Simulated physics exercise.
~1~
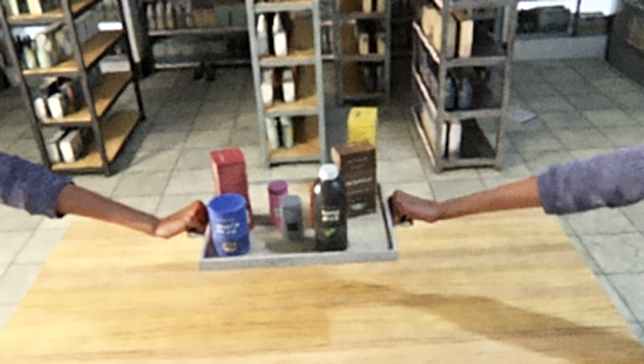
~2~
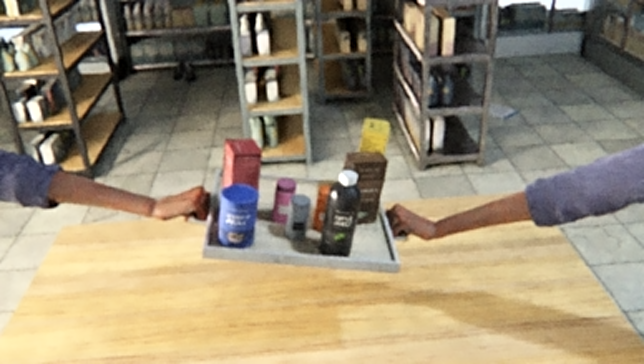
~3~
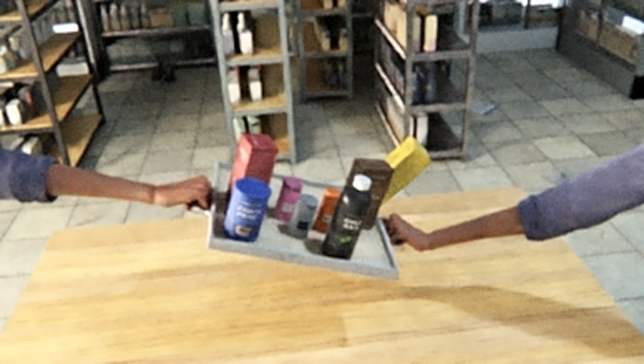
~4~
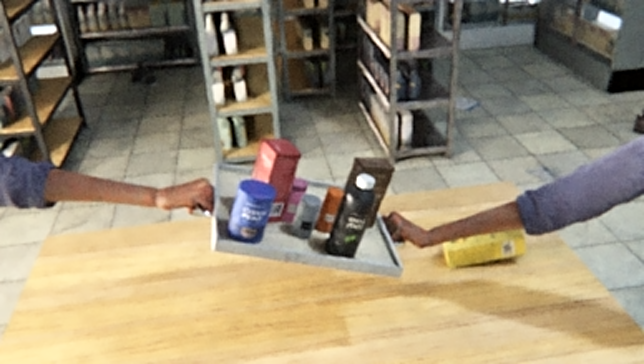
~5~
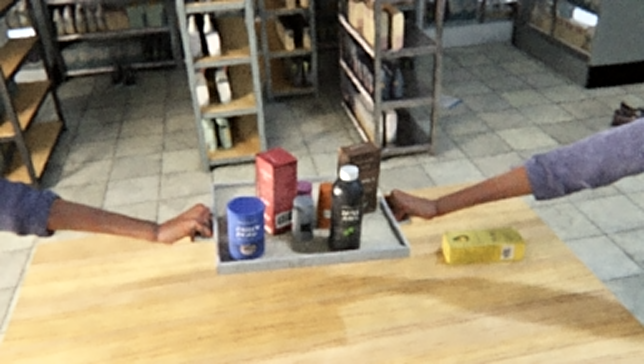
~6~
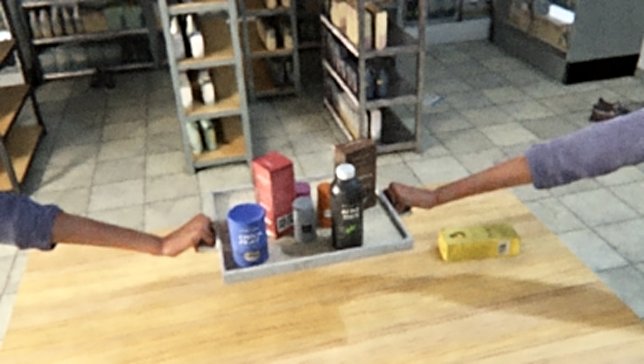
To begin with, two hands hold a grey tray level above a wooden table, with shelves behind, and on it stand a blue tin, red and yellow cartons, a brown packet, a black bottle and some small shakers. The tray tips down to the right, and the items lean with it. The yellow carton tilts over the right edge, drops off and lands on its side on the table, while the red carton slides a little to the right. The hands then level the tray again. At the end, the yellow carton lies still on the table and everything else stands upright on the tray.
